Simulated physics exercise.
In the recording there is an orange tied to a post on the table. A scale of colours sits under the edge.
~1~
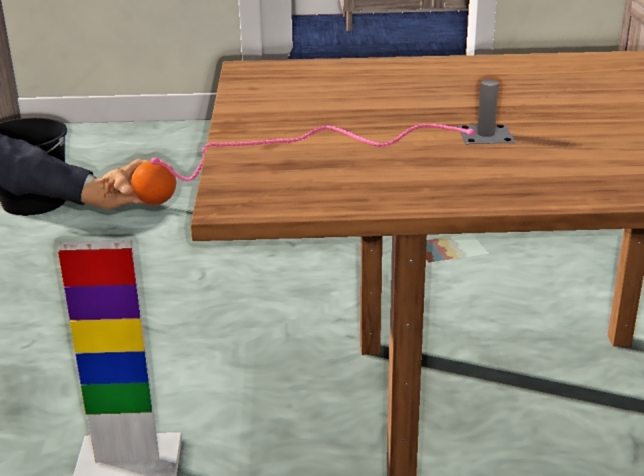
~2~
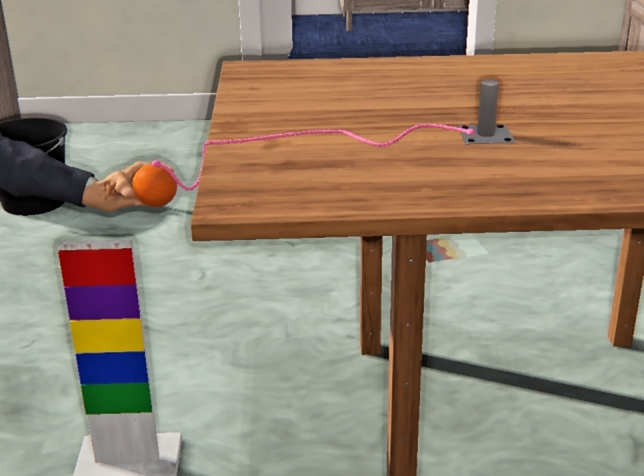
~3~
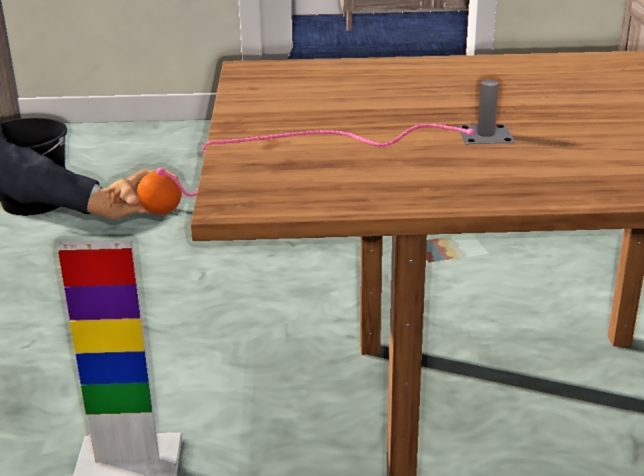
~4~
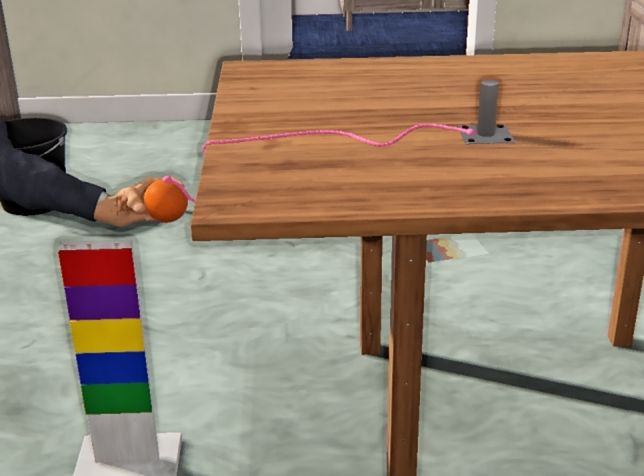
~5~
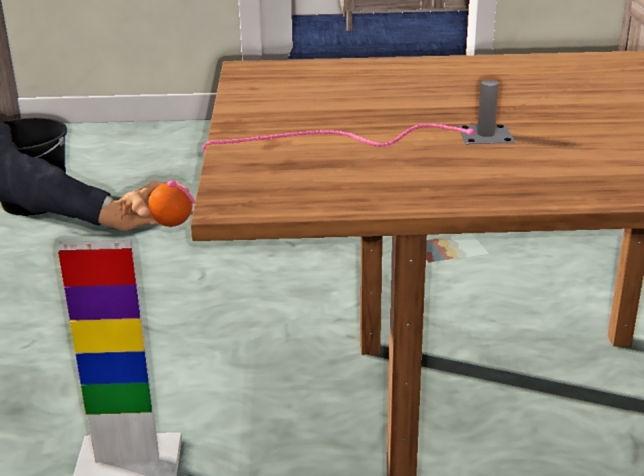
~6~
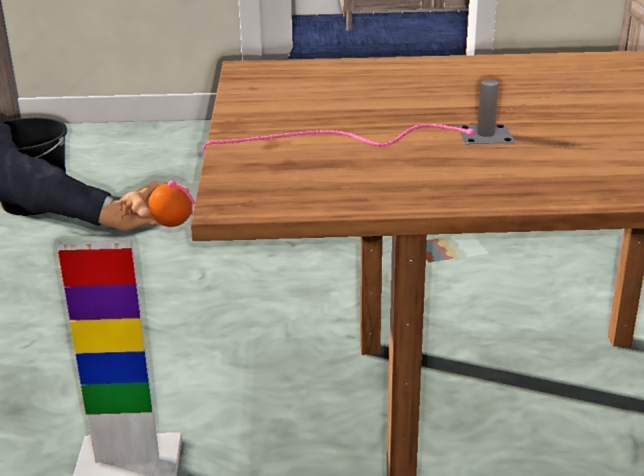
The footage shows a hand holding an orange tied by a pink shoelace to a post on a wooden table, above a colour scale. The hand moves the orange slightly down and right toward the table edge, then keeps it still.
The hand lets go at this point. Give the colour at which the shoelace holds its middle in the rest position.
The shoelace holds it at purple.
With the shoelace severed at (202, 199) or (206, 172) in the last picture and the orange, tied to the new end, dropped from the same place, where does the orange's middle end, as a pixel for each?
Around (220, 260) for the first cut and around (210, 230) for the second.
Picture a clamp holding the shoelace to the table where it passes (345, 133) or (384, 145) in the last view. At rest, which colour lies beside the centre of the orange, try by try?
Try one: Red. Try two: Red.
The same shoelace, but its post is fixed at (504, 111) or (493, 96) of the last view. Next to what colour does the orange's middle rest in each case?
It comes out red the first time and red the second time.
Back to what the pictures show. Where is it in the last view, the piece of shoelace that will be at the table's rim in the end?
The bit in question sits close to (253, 139).
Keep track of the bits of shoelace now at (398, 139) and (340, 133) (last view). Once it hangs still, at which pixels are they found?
They end up around (372, 137) and around (297, 139).
Soon after, orange near (219, 277); level with red.
Then, orange near (223, 292); level with purple.
At rest, orange near (215, 295); level with purple. The purple one.
